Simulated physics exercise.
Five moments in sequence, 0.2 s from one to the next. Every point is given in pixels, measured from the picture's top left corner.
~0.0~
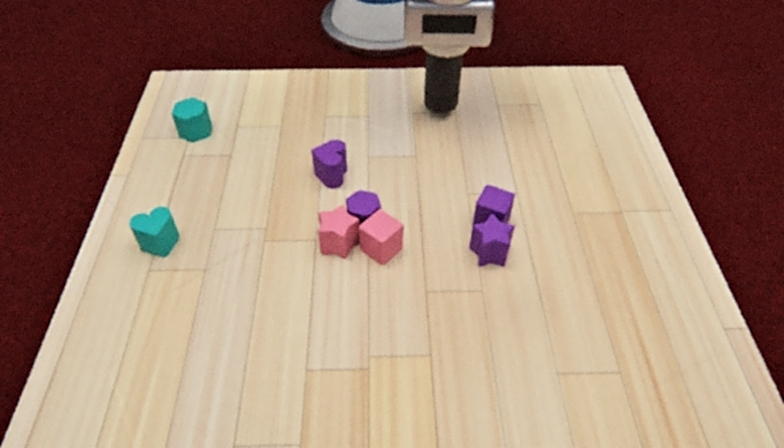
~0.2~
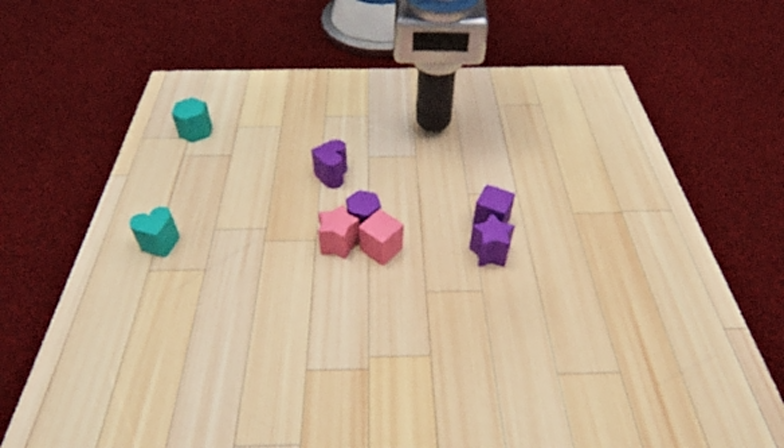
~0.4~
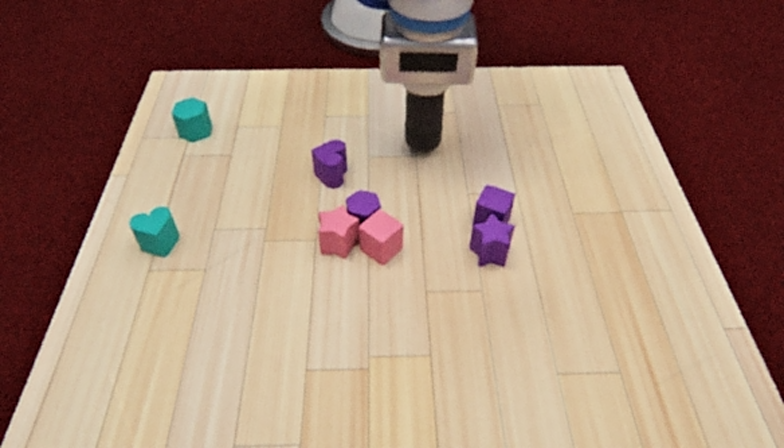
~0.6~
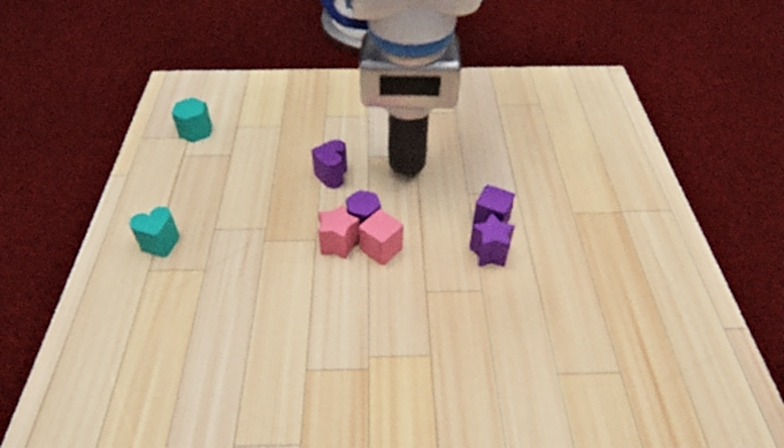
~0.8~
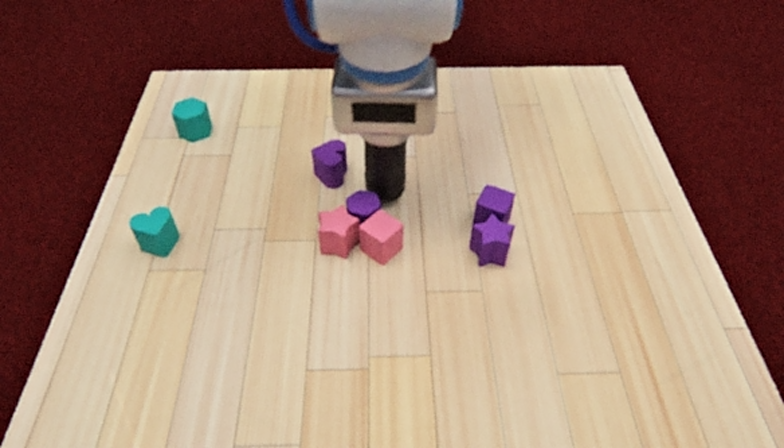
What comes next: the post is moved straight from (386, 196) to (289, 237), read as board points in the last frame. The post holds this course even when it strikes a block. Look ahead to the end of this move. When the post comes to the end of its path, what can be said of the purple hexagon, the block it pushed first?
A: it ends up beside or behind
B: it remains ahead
Letter A.
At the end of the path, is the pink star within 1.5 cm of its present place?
Answer: No.
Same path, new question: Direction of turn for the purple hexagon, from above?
The block spins anticlockwise.
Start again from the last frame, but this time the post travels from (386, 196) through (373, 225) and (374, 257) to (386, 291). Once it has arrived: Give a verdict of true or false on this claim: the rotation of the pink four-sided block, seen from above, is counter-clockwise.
Verdict: True.
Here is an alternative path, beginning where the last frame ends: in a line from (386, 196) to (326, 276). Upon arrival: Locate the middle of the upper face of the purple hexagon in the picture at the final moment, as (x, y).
Pixel (294, 279).
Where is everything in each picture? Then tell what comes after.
The first picture shows lower end of the post (441, 103), tops of blocks, purple heart-shaped block (330, 151), pink star (337, 220), purple hexagon (363, 202).
The second picture shows post (433, 121), blocks as before.
The third picture shows post (423, 141), blocks as before.
The fourth picture shows post (407, 163), blocks as before.
The fifth picture shows post (386, 189), purple heart-shaped block (330, 151), pink star (337, 220), purple hexagon (363, 202).
What follows on the original path. One third of the way, post (354, 202); pink star (324, 232); purple hexagon (350, 213), turned 20° anticlockwise.
Two thirds of the way, post (321, 216); pink star (316, 240); purple hexagon (343, 222), turned 45° anticlockwise.
At the end, post (287, 229); purple heart-shaped block not moved; pink star (316, 240); purple hexagon (343, 222), turned 45° anticlockwise.
